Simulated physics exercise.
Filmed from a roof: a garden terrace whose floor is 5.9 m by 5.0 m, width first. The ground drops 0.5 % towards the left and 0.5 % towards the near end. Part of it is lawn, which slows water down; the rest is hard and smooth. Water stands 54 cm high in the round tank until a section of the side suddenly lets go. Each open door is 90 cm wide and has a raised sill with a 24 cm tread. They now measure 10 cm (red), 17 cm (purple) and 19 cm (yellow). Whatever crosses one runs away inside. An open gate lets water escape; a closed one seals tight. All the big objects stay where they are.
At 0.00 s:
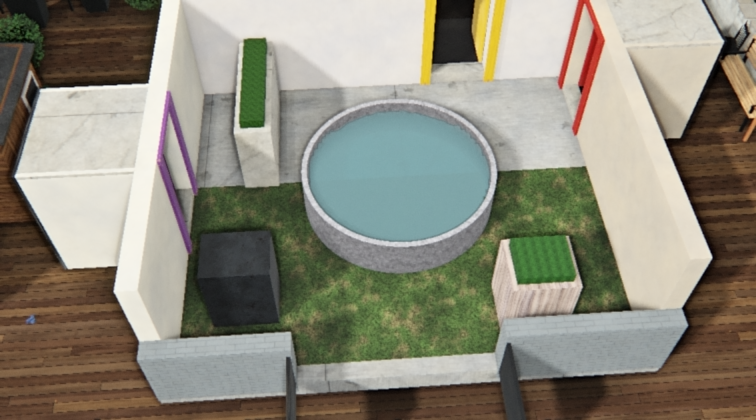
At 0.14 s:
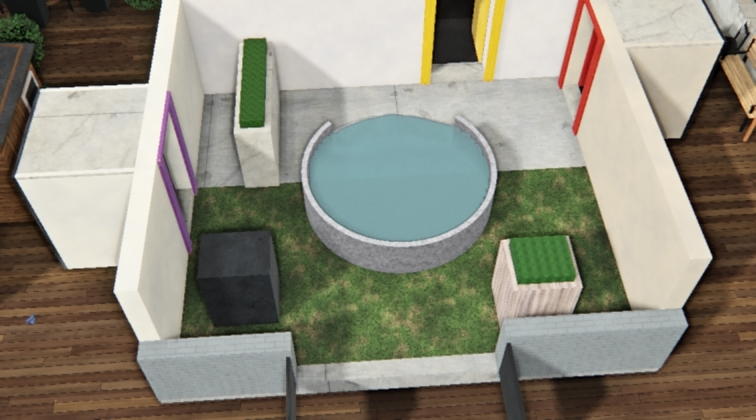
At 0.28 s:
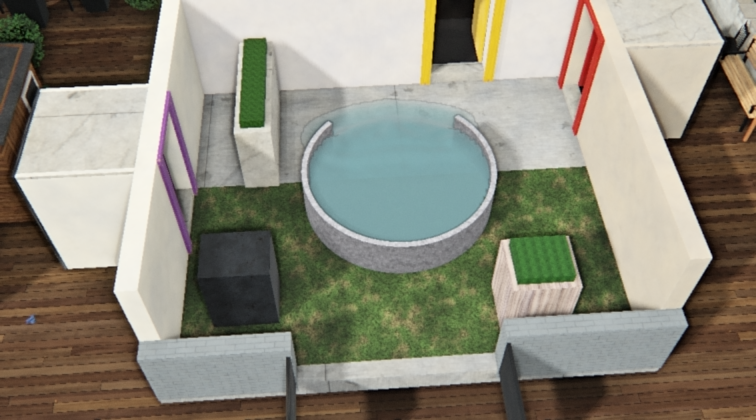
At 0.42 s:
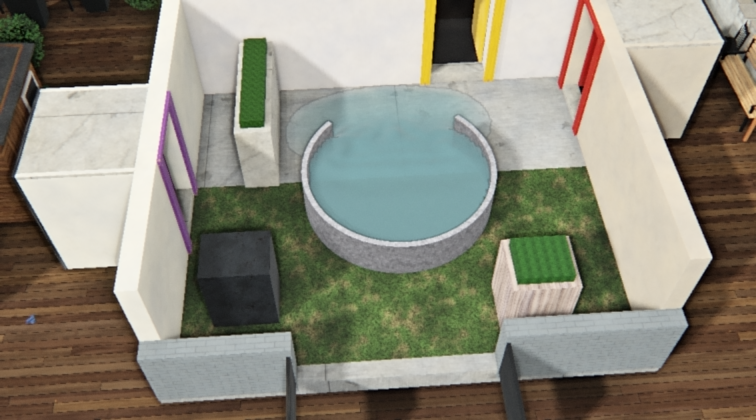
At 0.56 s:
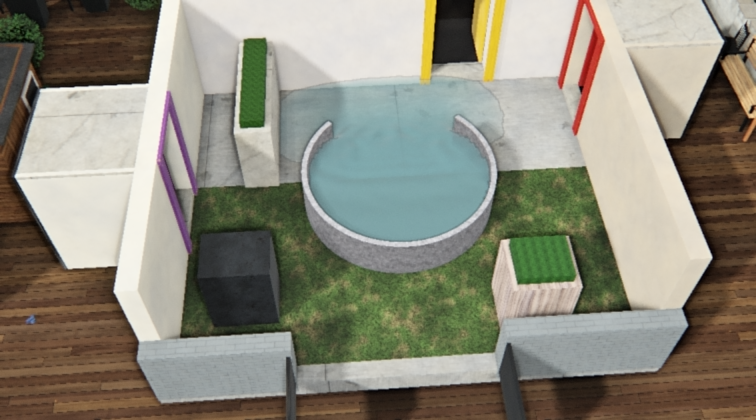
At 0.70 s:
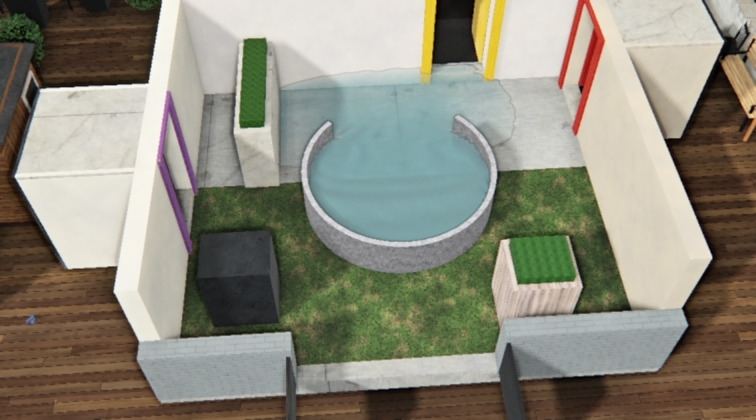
A round tank opens on its far side and water spreads across the smooth paving.
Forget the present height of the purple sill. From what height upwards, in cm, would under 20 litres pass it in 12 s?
Close to 7 cm is just enough.
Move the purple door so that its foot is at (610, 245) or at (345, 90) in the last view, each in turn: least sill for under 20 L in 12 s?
About 8.0 and 31 cm.
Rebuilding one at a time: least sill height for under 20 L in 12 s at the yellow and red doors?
Roughly 25 cm at yellow and 22 cm at red.
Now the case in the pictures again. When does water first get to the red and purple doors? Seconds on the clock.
Arrival: Red 1.6 s, purple 2.6 s.
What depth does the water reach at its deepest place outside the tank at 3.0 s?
About 32 cm.
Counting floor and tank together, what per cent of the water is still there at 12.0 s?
About 78 per cent.
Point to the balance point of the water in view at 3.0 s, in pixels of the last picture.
At about (387, 153).
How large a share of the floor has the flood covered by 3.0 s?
Near 55 per cent is wet.
After 1.4 s water covers 25 % of the floor, deepest (42 cm) near (380, 90); it has not reached the purple door.
After 3.0 s water covers 55 % of the floor, deepest (32 cm) near (293, 103); 4 cm at the purple door, 0 litres in over its 17 cm sill.
After 12.0 s water covers 95 % of the floor, deepest (10 cm) near (591, 345); 8 cm at the purple door, 0 litres in over its 17 cm sill.
At the purple door as built, the water arrived by 2.7 s and peaked near 13 cm at 5.4 s.
With a sill of 6.5 cm, 27 litres would have come in within the 12 s; with 9 cm, 7 litres. So under 20 litres takes about 7 cm.
